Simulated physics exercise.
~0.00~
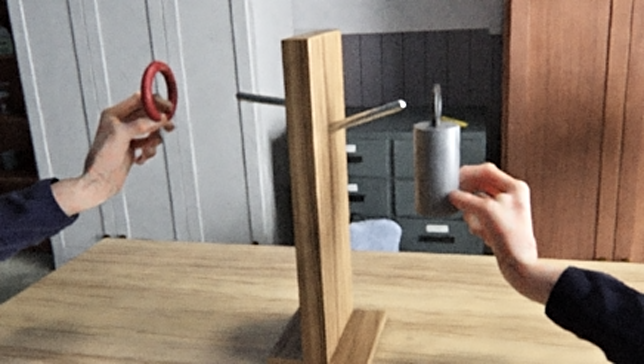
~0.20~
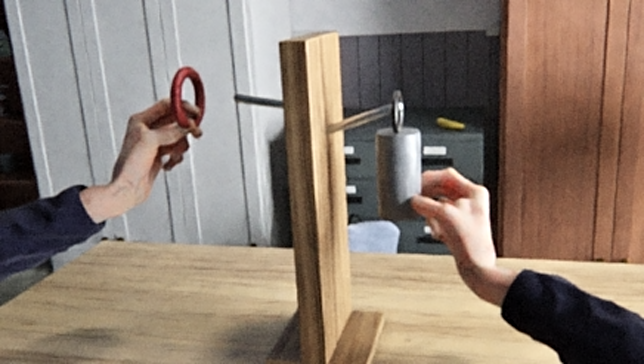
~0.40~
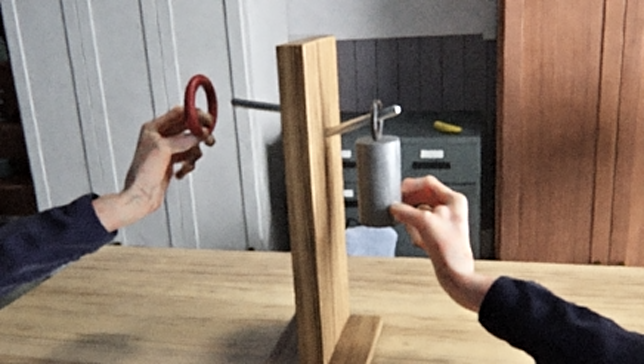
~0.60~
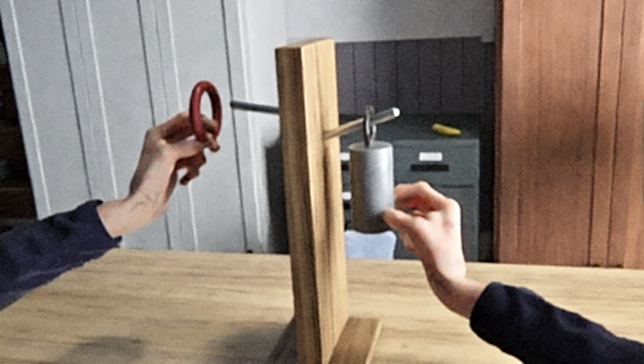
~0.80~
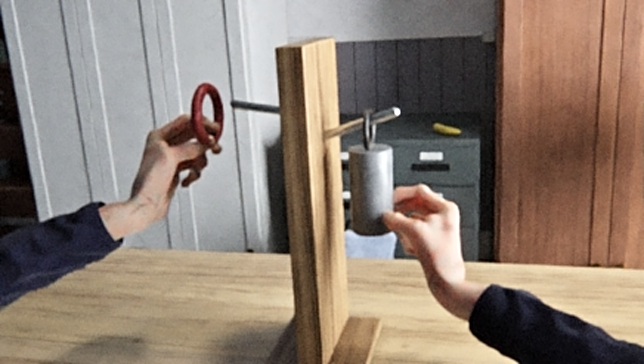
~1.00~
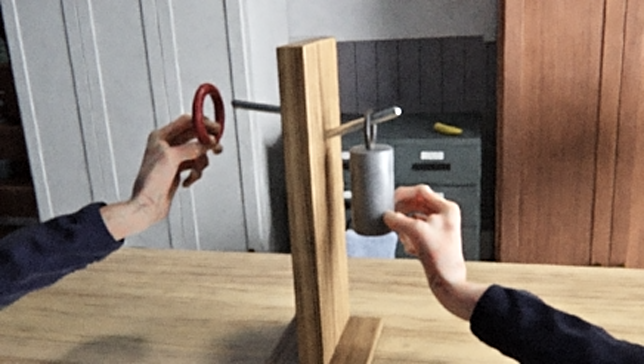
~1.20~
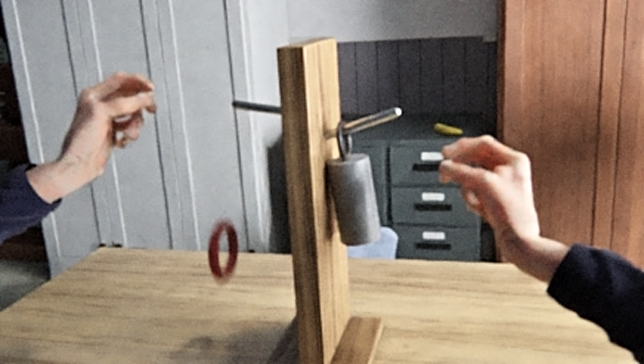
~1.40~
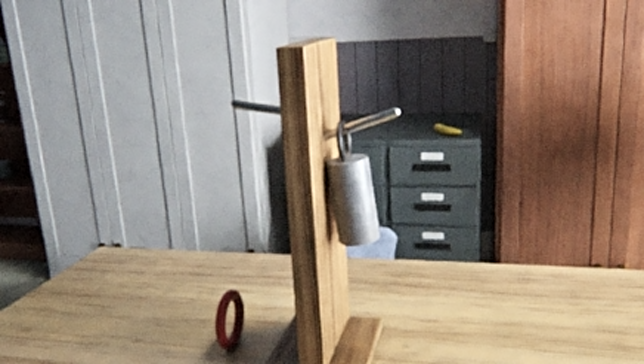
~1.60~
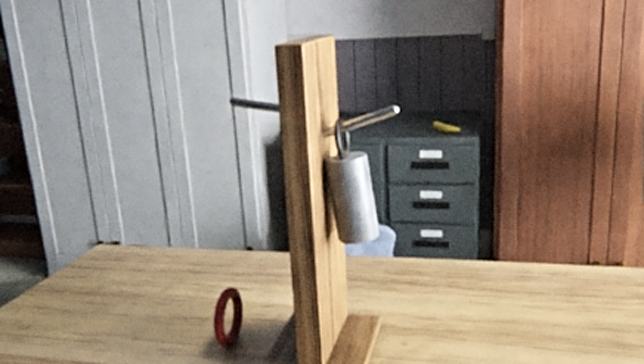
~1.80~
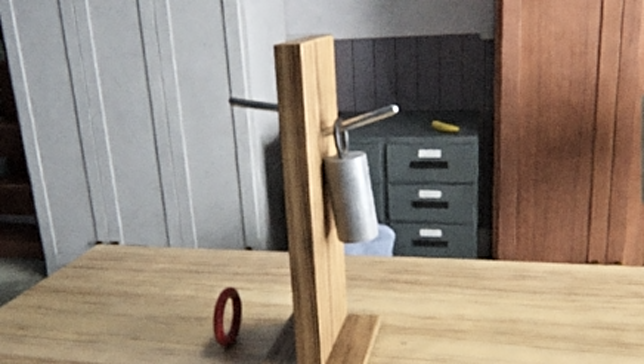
Two hands brought a red ring and a grey cylinder with a loop toward the pegs on a wooden stand, then let go; the cylinder stayed hanging on the right peg, while the ring dropped and ended up standing on the table.
